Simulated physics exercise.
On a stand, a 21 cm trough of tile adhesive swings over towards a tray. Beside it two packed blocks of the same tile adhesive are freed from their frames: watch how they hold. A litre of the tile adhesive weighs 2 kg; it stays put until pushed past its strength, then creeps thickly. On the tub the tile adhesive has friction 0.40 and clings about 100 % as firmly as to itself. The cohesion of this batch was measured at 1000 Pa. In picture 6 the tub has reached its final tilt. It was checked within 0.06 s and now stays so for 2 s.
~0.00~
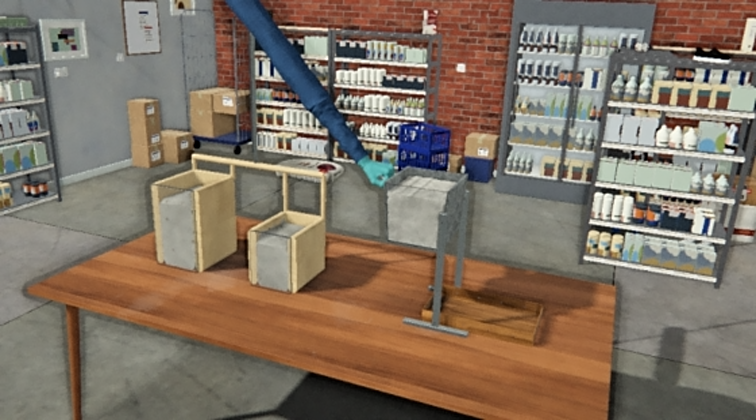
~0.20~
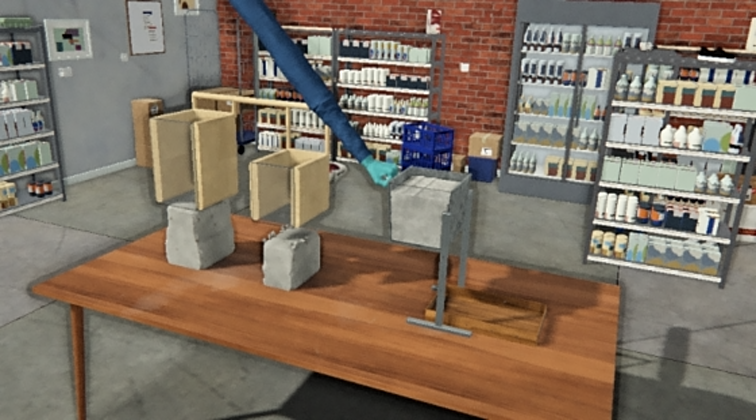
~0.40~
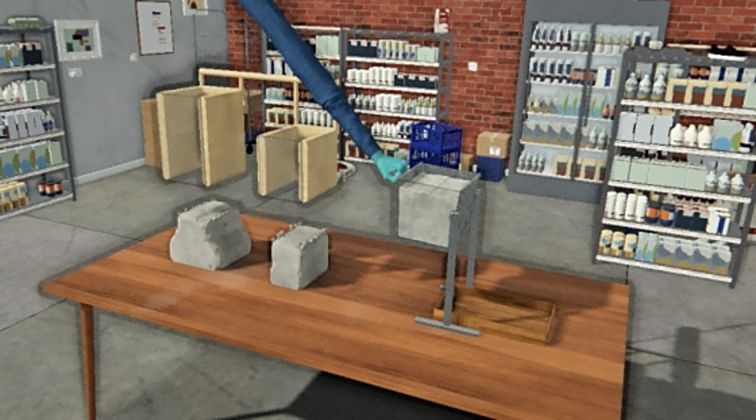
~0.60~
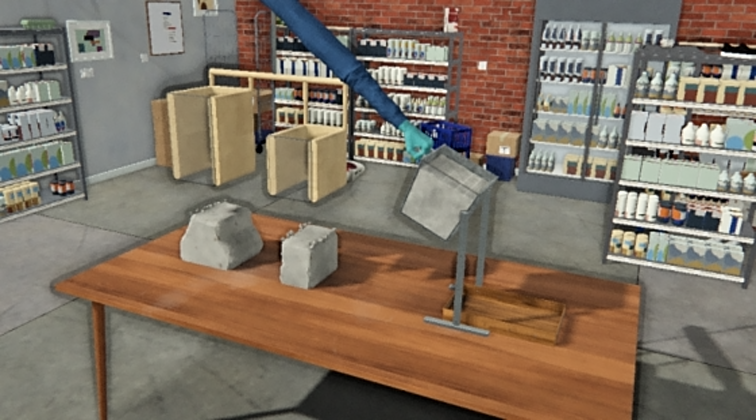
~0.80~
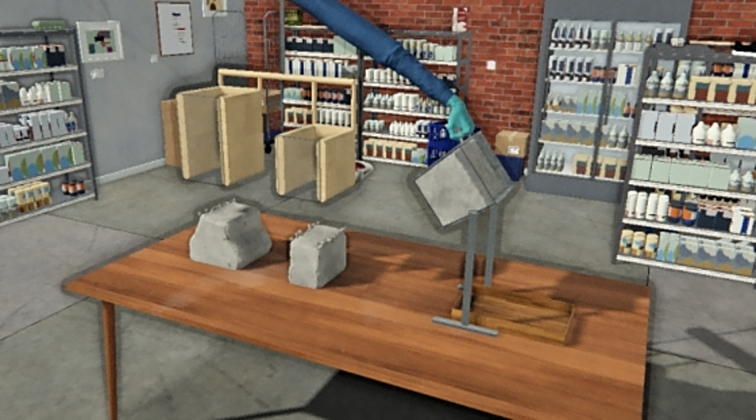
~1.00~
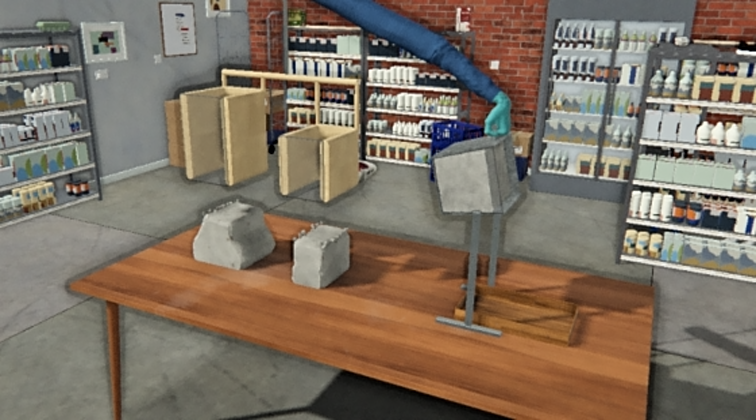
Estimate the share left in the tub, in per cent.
Close to 100 per cent.
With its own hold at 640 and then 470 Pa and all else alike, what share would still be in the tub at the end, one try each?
In turn about 100 %, 80 %.
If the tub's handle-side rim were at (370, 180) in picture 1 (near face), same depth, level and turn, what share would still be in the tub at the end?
In that case some 100 per cent.
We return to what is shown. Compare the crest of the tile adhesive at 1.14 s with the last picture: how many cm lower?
About 0 cm.
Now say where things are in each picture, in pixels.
Handle-side rim at (387, 183), tilt 0 degrees; crest of the tile adhesive at (395, 193); block heights 30 cm, 19 cm (left to right), in the first frame.
Handle-side rim at (390, 182), tilt 0 degrees; crest of the tile adhesive at (399, 192); block heights 27 cm, 19 cm (left to right), in the second frame.
Handle-side rim at (400, 179), tilt 3 degrees; crest of the tile adhesive at (402, 189); block heights 23 cm, 19 cm (left to right), in the third frame.
Handle-side rim at (424, 160), tilt 25 degrees; crest of the tile adhesive at (420, 170); block heights 22 cm, 19 cm (left to right), in the fourth frame.
Handle-side rim at (461, 146), tilt 53 degrees; crest of the tile adhesive at (452, 154); block heights 22 cm, 19 cm (left to right), in the fifth frame.
Handle-side rim at (494, 147), tilt 77 degrees; crest of the tile adhesive at (485, 152); block heights 22 cm, 19 cm (left to right), in the sixth frame.
After 1.14 s, the tub is at 77 degrees and holds 100 %.
After 1.31 s, the tub is at 77 degrees and holds 100 %.
After 1.48 s, the tub is at 77 degrees and holds 100 %.
After 1.65 s, the tub is at 77 degrees and holds 100 %.
After 3.00 s, the tub is at 77 degrees and holds 100 %.
